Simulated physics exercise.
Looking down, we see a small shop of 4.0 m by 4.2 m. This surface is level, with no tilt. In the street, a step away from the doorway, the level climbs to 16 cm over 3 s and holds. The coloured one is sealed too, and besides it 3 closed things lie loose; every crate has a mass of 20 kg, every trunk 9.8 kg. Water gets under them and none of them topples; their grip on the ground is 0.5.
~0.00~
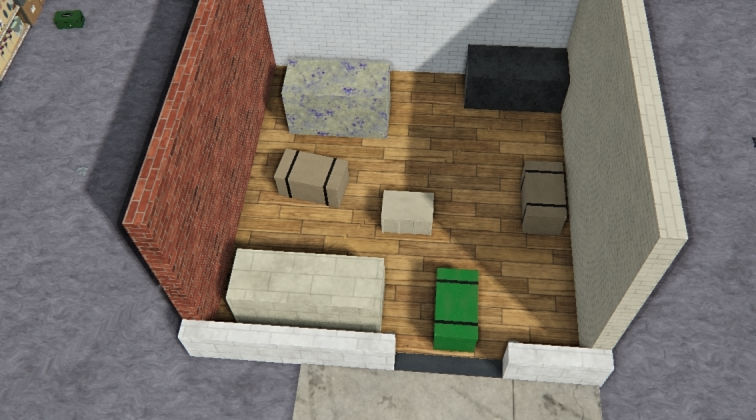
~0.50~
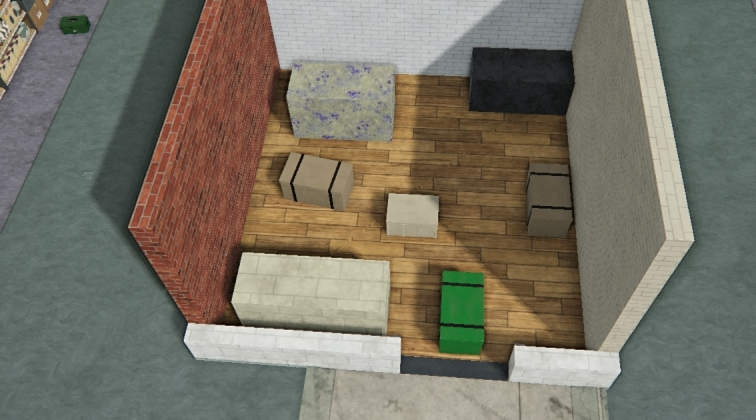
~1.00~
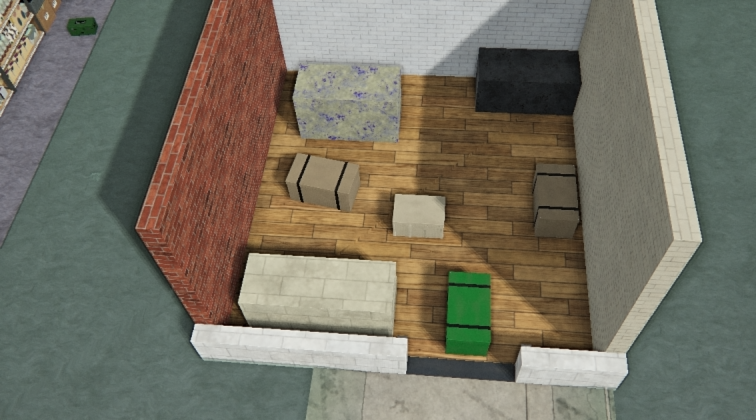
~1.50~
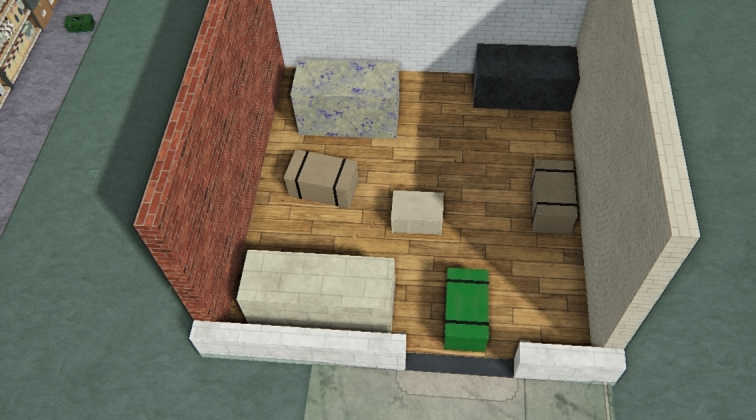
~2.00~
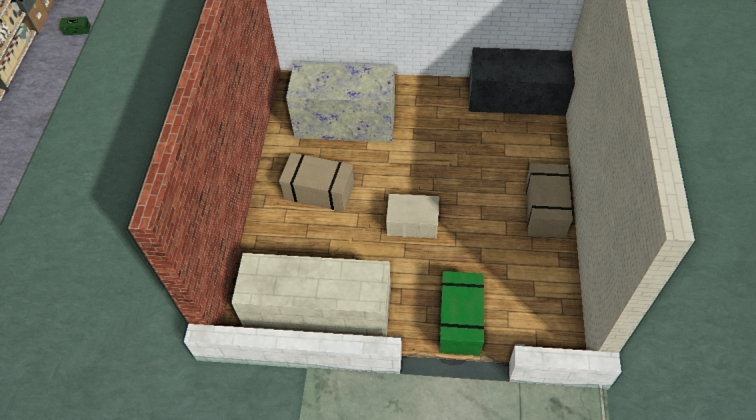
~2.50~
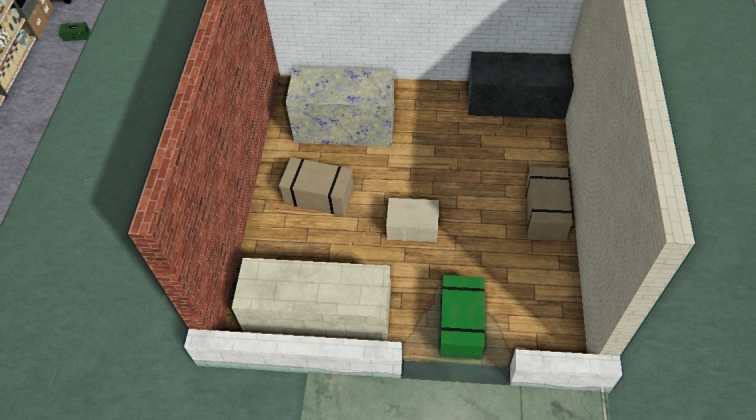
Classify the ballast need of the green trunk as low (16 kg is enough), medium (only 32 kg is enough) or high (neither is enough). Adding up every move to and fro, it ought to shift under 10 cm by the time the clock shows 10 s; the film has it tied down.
High.
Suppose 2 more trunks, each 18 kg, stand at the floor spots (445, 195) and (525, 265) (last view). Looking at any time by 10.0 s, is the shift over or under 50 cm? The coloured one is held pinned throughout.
Below, beyond.
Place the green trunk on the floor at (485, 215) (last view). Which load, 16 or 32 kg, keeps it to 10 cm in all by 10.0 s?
Outcome - success with heavier only.
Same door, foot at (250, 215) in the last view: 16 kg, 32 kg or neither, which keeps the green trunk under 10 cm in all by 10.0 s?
With that change, the big one is needed.
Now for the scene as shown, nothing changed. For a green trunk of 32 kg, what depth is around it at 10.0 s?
Something like 7 centimetres.
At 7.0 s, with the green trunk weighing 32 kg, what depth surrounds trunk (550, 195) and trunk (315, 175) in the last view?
Some 5 cm at the first, some 2 cm at the second.
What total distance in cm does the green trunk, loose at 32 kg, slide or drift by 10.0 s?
The distance adds up to about 40 cm.
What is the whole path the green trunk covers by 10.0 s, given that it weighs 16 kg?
I'd say roughly 400 centimetres in all.
After 3.5 s the green trunk would be 31 cm from its start with 16 kg and 4 cm from its start with 32 kg; 6 cm of water round it then.
After 4.5 s the green trunk would be 86 cm from its start with 16 kg and 32 cm from its start with 32 kg; 5 cm of water round it then.
After 7.0 s the green trunk would be 247 cm from its start with 16 kg and 35 cm from its start with 32 kg; 6 cm of water round it then.
After 10.0 s the green trunk would be 289 cm from its start with 16 kg and 42 cm from its start with 32 kg; 7 cm of water round it then.
